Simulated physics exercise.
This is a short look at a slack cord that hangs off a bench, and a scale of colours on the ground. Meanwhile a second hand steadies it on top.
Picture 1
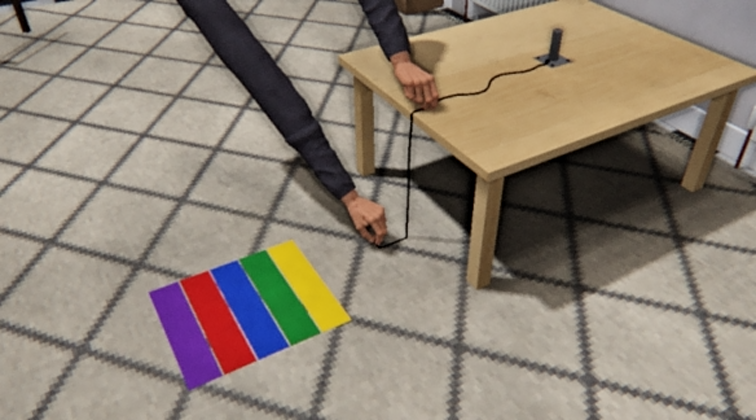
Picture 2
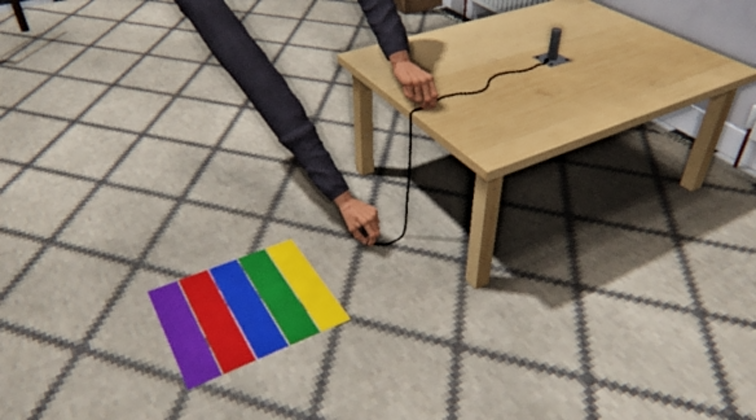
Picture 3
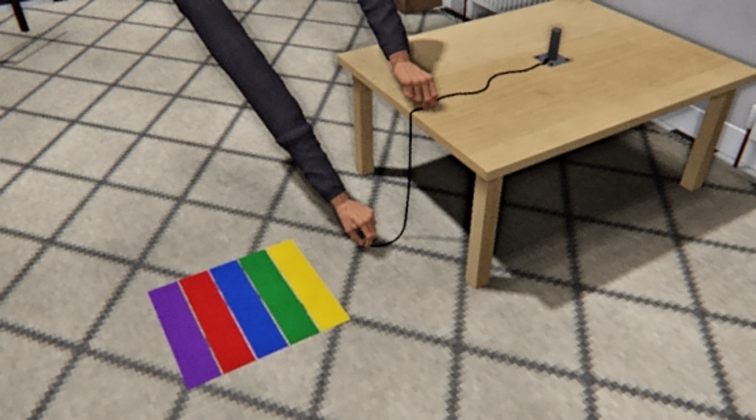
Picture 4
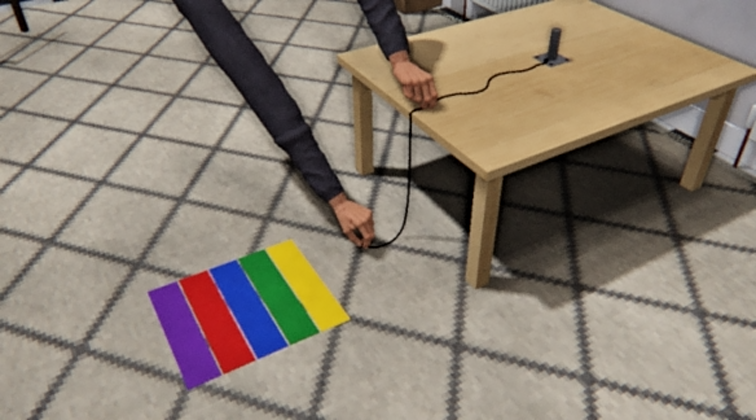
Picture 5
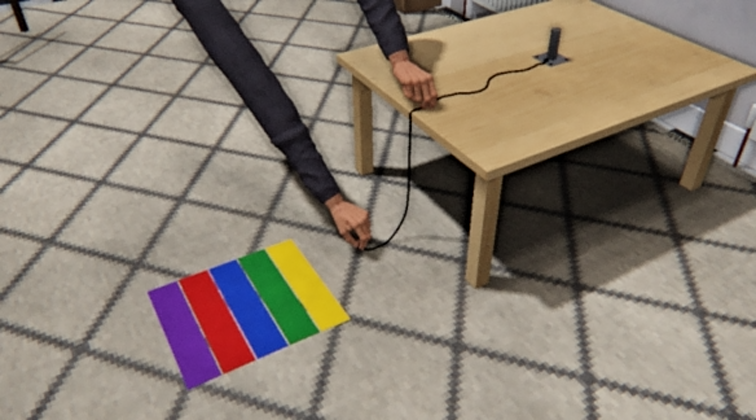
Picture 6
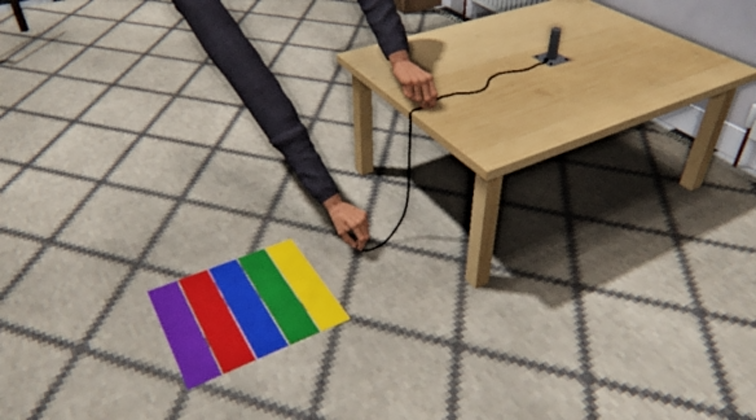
Beside a low wooden table on a tiled-looking floor, two hands held a slack black cord over the edge, and the lower hand drew its end slightly left, nearer a mat of coloured stripes.
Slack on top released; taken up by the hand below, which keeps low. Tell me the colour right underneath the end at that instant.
Right underneath is green.
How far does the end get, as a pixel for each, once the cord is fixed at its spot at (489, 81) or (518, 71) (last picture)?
(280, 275); (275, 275).
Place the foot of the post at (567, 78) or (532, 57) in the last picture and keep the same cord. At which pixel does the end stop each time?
In order: (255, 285), then (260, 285).
A little later, end near (329, 258); short of the strips.
Next, end near (295, 271); over yellow.
When it is tight, end near (275, 278); over green. It halts on the green strip.
